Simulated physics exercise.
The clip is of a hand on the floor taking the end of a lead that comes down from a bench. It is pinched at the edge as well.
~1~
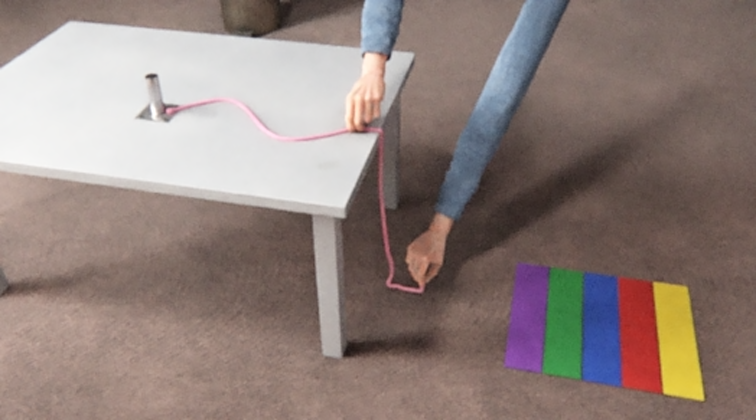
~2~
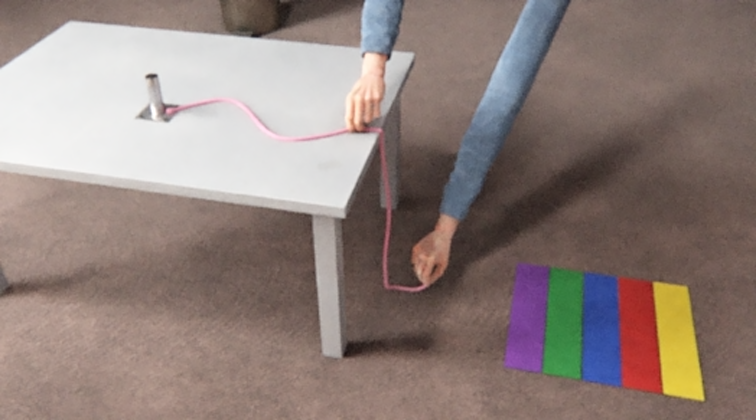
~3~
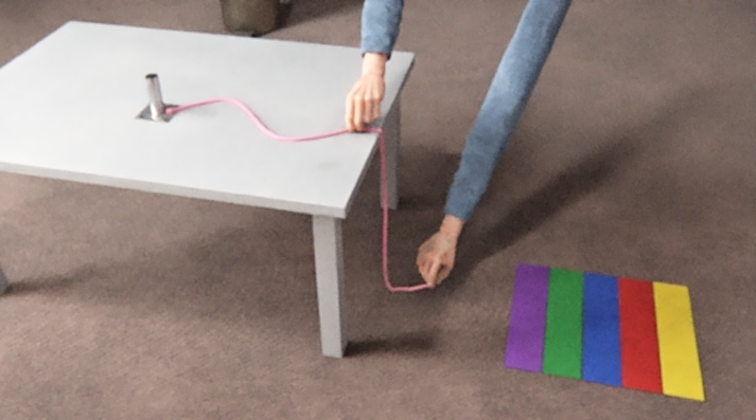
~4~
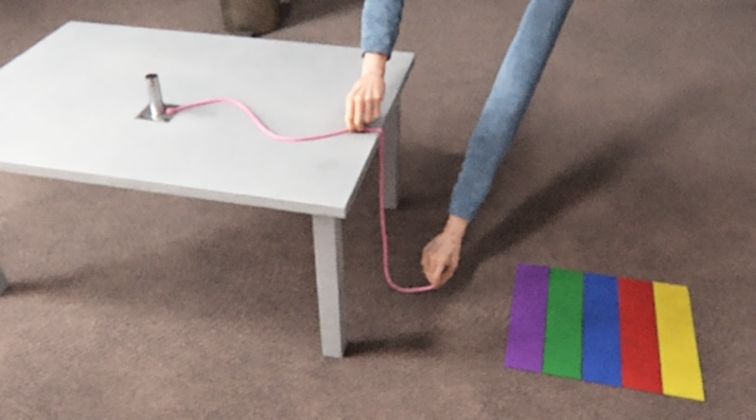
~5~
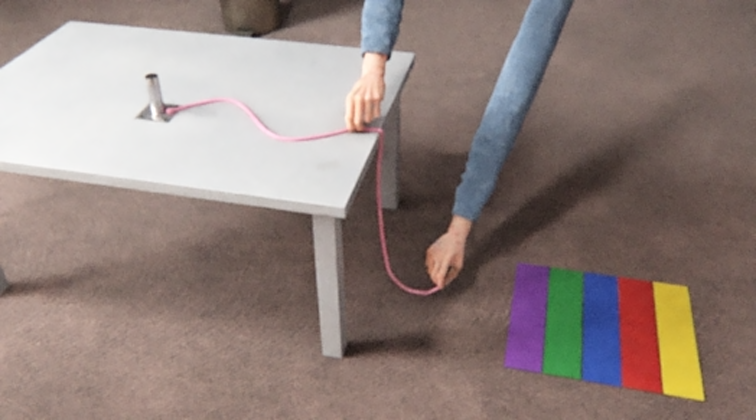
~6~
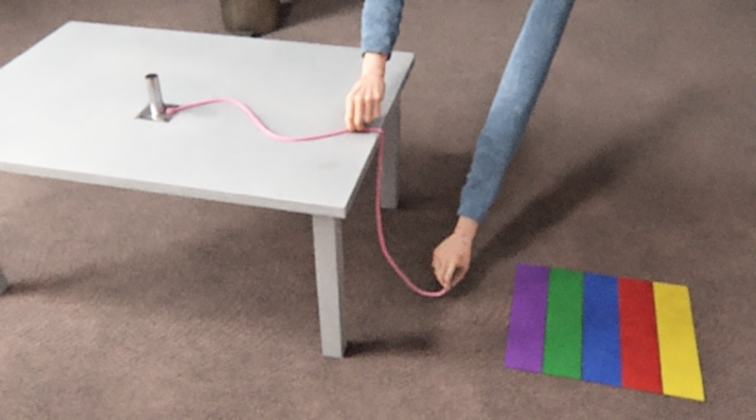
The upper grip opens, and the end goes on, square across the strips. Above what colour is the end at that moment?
The end stops over the blue strip.
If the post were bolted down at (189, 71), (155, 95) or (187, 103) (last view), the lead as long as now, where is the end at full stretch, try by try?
The places are (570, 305), (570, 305) and (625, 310).
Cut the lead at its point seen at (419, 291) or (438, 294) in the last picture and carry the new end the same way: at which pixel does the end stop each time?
About (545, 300) and (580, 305).
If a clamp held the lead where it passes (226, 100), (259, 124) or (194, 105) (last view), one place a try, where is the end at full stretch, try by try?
The places are (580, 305), (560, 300) and (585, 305).
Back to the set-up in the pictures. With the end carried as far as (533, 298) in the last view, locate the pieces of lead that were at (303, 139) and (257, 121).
They go to (348, 131) and to (282, 126).
Soon after, end near (533, 298); over purple.
Then, end near (575, 304); over green.
At full stretch, end near (599, 308); over blue. It gets as far as the blue strip.
